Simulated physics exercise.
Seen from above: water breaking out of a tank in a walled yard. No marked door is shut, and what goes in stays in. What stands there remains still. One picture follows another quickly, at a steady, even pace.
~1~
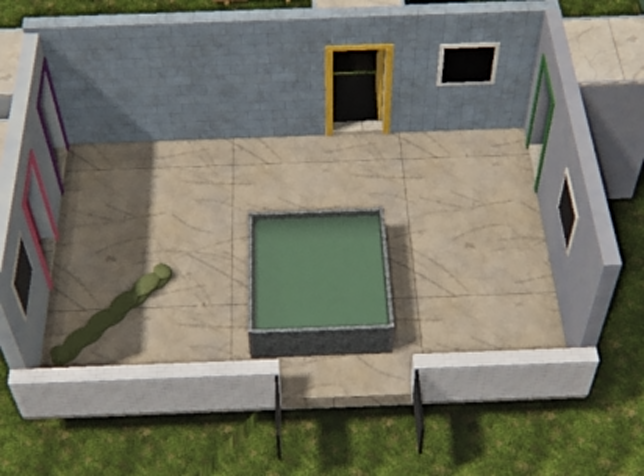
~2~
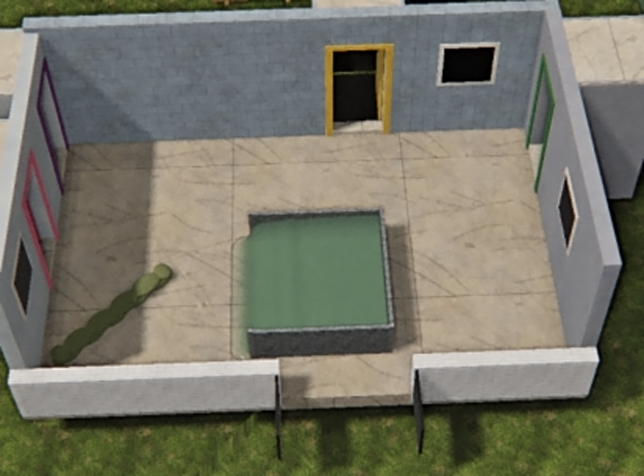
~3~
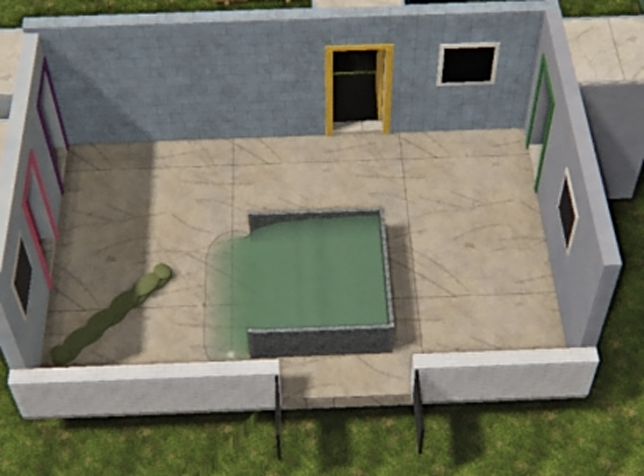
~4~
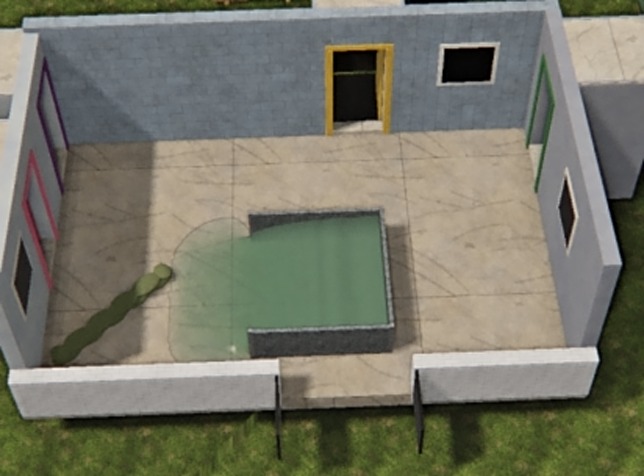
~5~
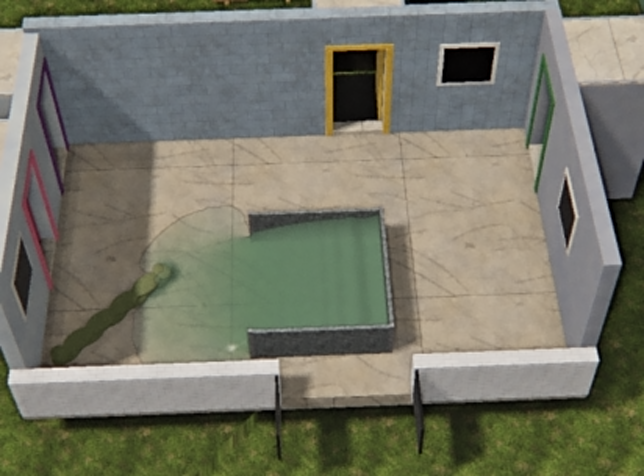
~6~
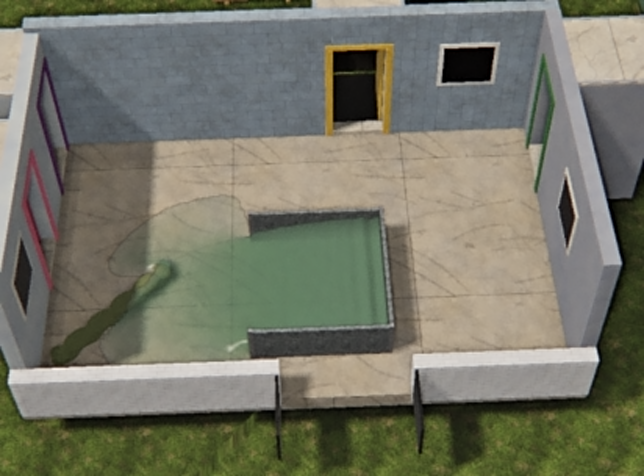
Green water pouring out of the left side of a square tank and spreading across a walled yard's paved floor, around a lumpy green object.
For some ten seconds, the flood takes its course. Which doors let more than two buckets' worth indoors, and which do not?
At the end, the yellow door gets two buckets or less inside, the pink door gets more than two buckets inside, the green door gets two buckets or less inside, the purple door gets more than two buckets inside.
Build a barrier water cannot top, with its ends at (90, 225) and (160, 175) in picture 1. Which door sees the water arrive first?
Earliest: The pink door.
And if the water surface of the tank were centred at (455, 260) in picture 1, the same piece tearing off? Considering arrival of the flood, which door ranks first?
That's the pink-painted one.
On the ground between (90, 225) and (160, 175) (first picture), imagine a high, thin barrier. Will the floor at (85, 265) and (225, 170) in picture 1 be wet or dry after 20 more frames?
Result, in order: Swamped / swamped.
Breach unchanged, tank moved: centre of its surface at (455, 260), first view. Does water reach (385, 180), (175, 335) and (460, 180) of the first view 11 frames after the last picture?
Spared, hit, spared.
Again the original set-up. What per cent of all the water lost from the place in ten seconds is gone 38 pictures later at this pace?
I'd estimate some 70 per cent.
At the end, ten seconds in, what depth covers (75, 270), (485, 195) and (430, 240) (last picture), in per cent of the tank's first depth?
About 12, 14, 4 %.
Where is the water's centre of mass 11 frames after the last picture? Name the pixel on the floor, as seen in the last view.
The spot I would choose is (192, 302).
A moment on, water covers 35 % of the floor; the yellow door not reached, the pink door under two buckets in, the green door not reached, the purple door not reached.
Next, water covers 40 % of the floor; the yellow door not reached, the pink door under two buckets in, the green door not reached, the purple door wet at the sill, nothing in.
Then, water covers 40 % of the floor; the yellow door not reached, the pink door over two buckets in, the green door not reached, the purple door over two buckets in.
Later, water covers 80 % of the floor; the yellow door wet at the sill, nothing in, the pink door over two buckets in, the green door not reached, the purple door far over two buckets in.
In the end, water covers 90 % of the floor; the yellow door wet at the sill, nothing in, the pink door over two buckets in, the green door wet at the sill, nothing in, the purple door far over two buckets in.
